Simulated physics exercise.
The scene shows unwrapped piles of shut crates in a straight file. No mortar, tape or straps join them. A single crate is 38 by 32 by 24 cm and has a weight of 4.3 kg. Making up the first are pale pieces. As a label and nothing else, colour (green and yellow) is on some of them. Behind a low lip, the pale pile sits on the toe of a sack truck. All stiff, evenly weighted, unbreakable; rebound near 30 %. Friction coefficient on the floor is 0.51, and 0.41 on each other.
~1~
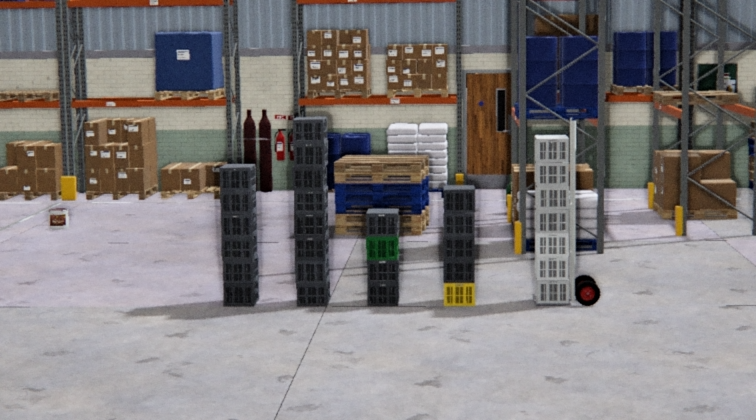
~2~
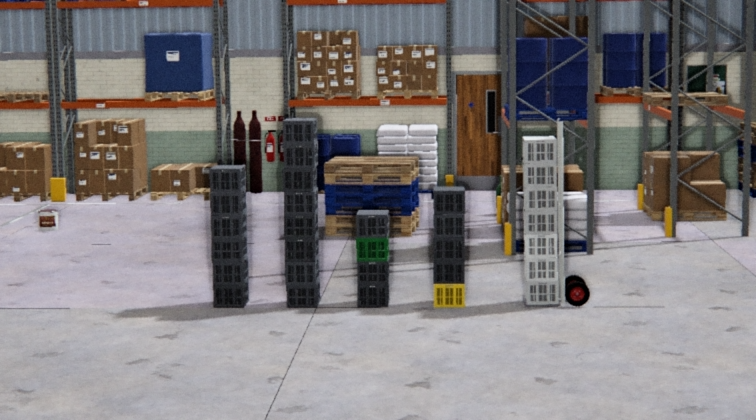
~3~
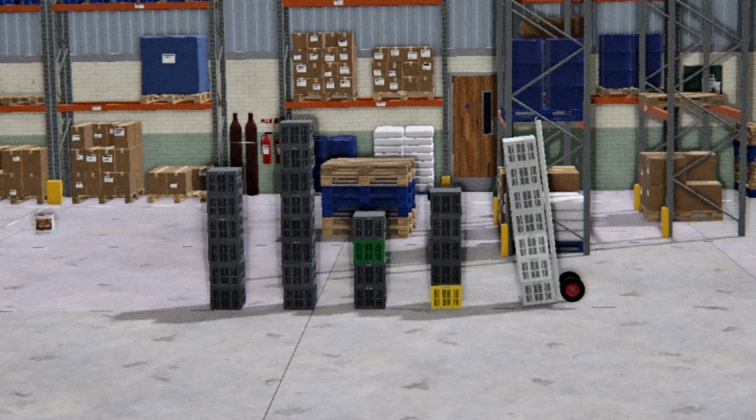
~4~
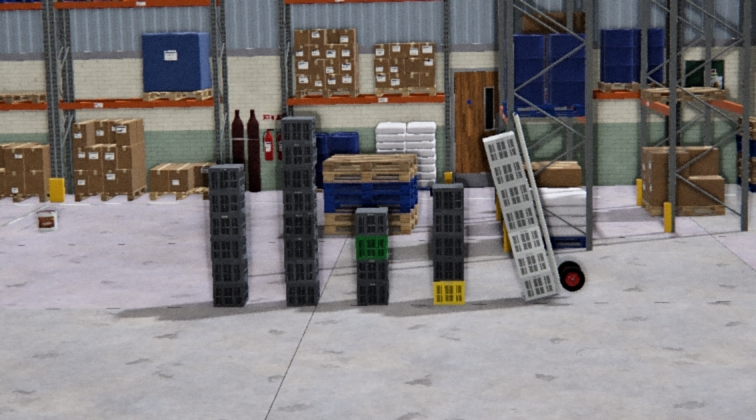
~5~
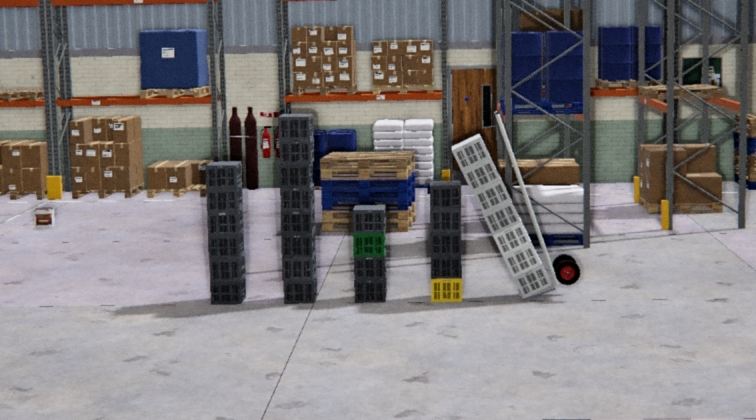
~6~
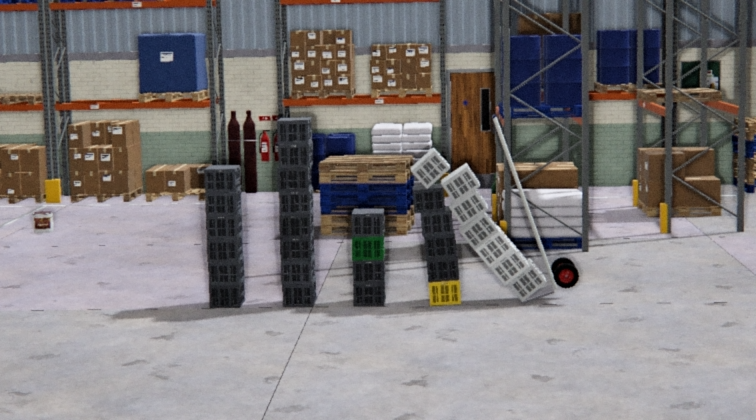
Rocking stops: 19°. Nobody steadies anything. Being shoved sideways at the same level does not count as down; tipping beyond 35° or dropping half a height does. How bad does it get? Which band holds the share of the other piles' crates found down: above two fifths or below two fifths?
Above two fifths.
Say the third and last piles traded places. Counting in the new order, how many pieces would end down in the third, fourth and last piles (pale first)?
Down tally in the new order: Third = 6, fourth = 8, last = 4.
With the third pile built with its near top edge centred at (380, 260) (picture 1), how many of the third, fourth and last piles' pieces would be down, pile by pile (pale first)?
The tally would be third 1, then fourth 8, then last 5.
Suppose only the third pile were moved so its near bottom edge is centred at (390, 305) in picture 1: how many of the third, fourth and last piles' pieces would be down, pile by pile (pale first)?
Per pile - third: 4, fourth: 8, last: 5.
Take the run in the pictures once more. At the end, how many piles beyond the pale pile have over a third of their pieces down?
4.
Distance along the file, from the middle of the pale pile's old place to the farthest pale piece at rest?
300 cm.
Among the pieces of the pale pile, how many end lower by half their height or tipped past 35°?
The total comes to 7.
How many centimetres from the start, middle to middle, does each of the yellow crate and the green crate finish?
Net shift, middle to middle: Yellow 20 cm, green 70 cm.
Then, 0.83 s on from the sixth picture, 7 of the pale pile down; 4 of the 23 other crates down; yellow crate tipped 32°; green crate tipped 20°.
Then, 2.27 s on from the sixth picture, 7 of the pale pile down; 22 of the 23 other crates down; green crate tipped 41°, 20 cm lower; yellow crate tipped 40°.
Finally, 7 of the pale pile down; 22 of the 23 other crates down; green crate tipped 43°, 20 cm lower; yellow crate tipped 40°. That is 96 per cent. Seen by the last camera, middles, green crate near (309, 266), yellow crate near (432, 284).
